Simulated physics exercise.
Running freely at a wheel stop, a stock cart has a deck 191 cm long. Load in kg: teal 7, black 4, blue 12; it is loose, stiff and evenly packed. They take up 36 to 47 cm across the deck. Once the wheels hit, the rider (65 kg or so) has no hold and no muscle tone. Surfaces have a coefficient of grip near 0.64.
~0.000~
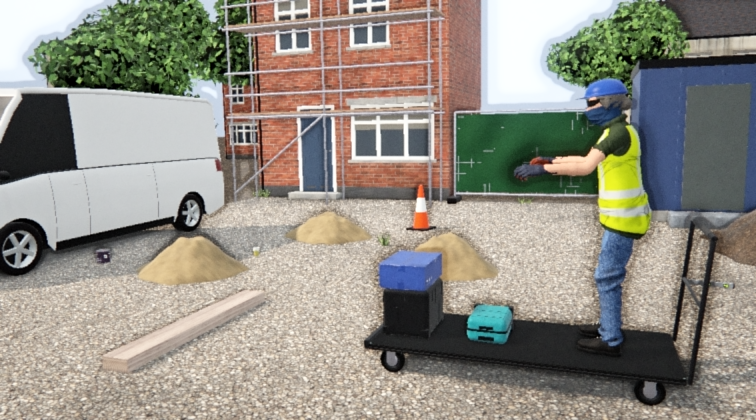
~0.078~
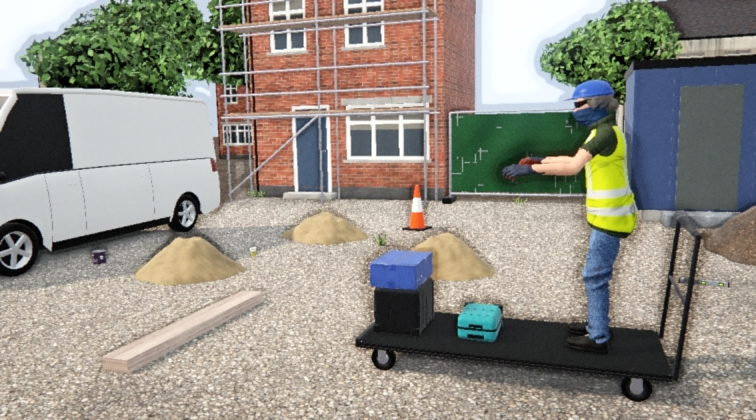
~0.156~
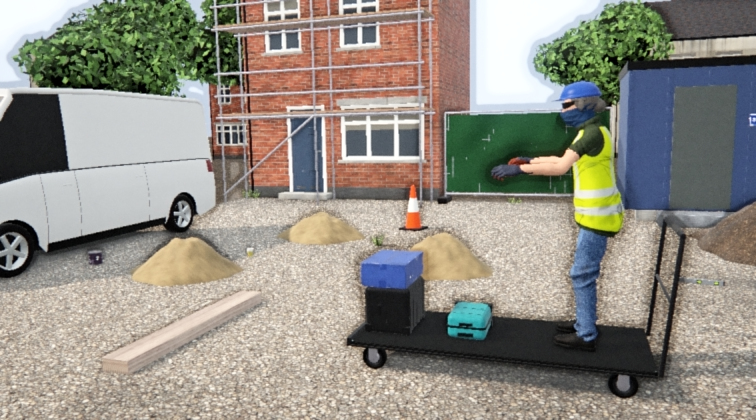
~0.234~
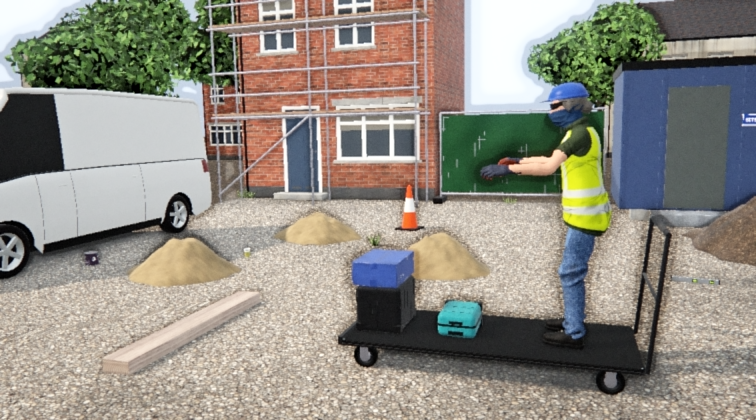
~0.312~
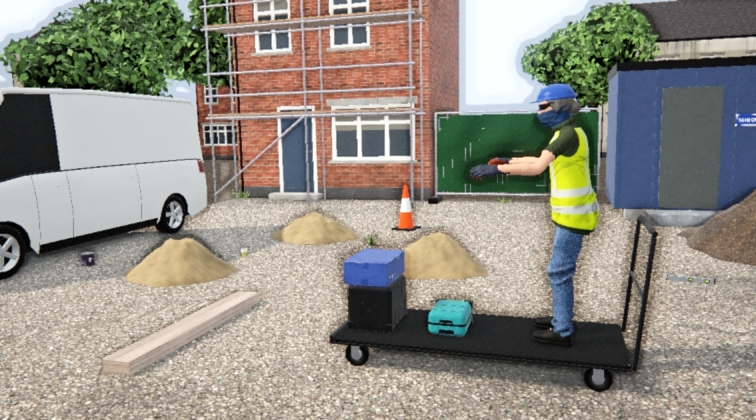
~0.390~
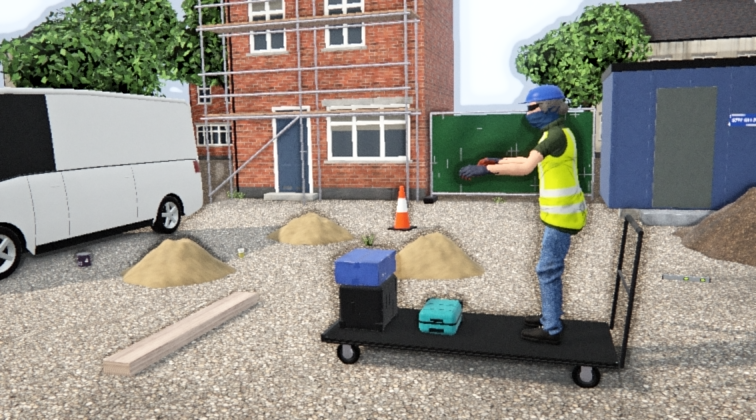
On a gravel building site with a white van, sand heaps and a scaffolded brick house, a person in a blue helmet and yellow vest stands on a flat black cart, arms held out forward. The cart rolls slowly left, carrying the rider, a blue case stacked on a black one, and a teal case.
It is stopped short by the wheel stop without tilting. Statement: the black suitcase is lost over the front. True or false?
False.
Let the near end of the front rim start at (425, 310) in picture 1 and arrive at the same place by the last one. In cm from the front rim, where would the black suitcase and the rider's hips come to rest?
Rest positions: Black 20 cm past rim; hips 120 cm behind rim.
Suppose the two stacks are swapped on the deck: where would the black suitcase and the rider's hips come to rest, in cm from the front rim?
In that case the black one ends 60 cm behind the front rim and the hips 130 cm behind it.
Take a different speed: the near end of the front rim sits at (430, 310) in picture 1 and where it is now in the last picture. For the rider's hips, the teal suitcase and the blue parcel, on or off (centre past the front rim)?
Hips - kept, teal - kept, blue - dropped.
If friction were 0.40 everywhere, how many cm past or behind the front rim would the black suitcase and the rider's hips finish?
Black 20 behind, hips 130 behind.
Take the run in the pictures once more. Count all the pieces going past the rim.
Count: 0.
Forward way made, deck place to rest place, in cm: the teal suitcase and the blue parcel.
Teal 5 cm forward, blue 0 cm forward.
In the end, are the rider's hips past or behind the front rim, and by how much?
Roughly 130 cm behind the rim.
After 1.82 s the deck stops.
After 2.07 s the black suitcase is 18 cm behind the rim, tilted 10°, near (211, 286) in the last picture's view.
After 2.37 s the black suitcase is 19 cm behind the rim, tilted 10°, near (213, 286) in the last picture's view.
After 2.82 s the black suitcase is 21 cm behind the rim, tilted 0°, near (216, 289) in the last picture's view.
At rest, 3.3 s, nothing is past the rim; behind it, teal suitcase, black suitcase, blue parcel and the rider's hips.
